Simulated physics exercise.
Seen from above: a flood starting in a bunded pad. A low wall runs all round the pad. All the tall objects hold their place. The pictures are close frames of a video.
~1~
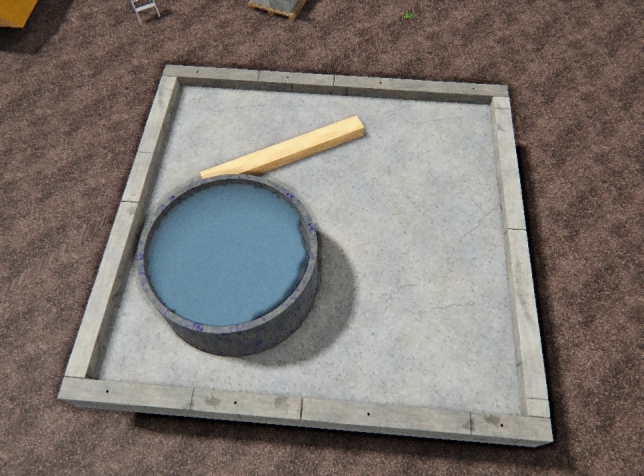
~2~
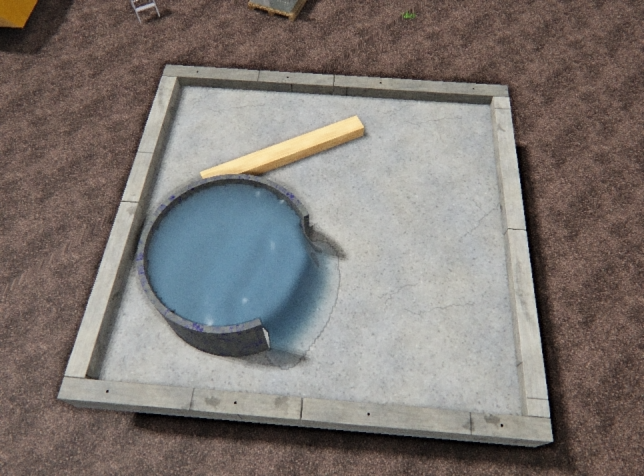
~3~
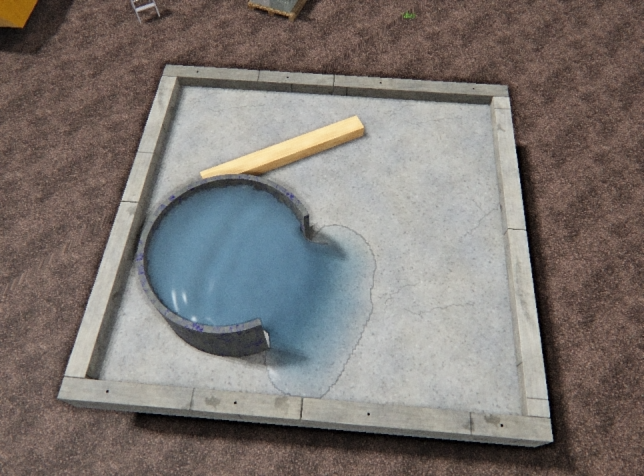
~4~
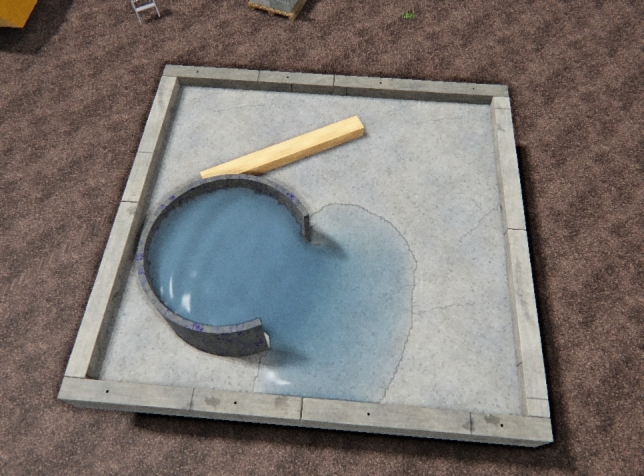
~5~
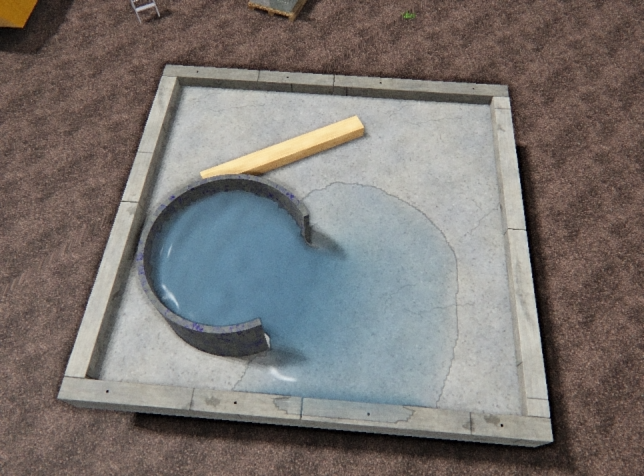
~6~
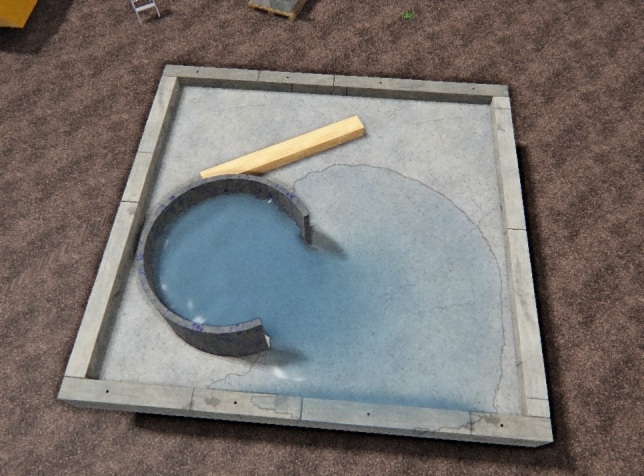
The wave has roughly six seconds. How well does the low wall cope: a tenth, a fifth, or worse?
It loses above a fifth.
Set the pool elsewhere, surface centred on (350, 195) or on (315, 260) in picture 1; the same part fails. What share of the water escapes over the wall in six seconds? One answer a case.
Near 32 and 28 in a hundred.
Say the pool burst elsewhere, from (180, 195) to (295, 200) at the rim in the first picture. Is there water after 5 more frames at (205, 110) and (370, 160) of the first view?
In turn: Awash, flooded.
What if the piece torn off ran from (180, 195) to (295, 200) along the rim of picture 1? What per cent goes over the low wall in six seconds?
I make it 10 per cent.
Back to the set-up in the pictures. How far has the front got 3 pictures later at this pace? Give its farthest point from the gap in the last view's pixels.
Around (488, 166).
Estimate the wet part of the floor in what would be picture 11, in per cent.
Some 50 per cent.
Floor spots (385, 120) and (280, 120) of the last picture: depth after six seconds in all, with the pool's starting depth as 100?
Roughly 18 and 6 per cent, in turn.
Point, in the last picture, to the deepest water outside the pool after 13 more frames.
Near (512, 417).
A moment on, water covers 45 % of the floor; the low wall has let 1 % over.
Next, water covers 45 % of the floor; the low wall has let 3 % over.
Then, water covers 50 % of the floor; the low wall has let 18 % over.
Later, water covers 65 % of the floor; the low wall has let 22 % over.
In the end, water covers 80 % of the floor; the low wall has let 23 % over.
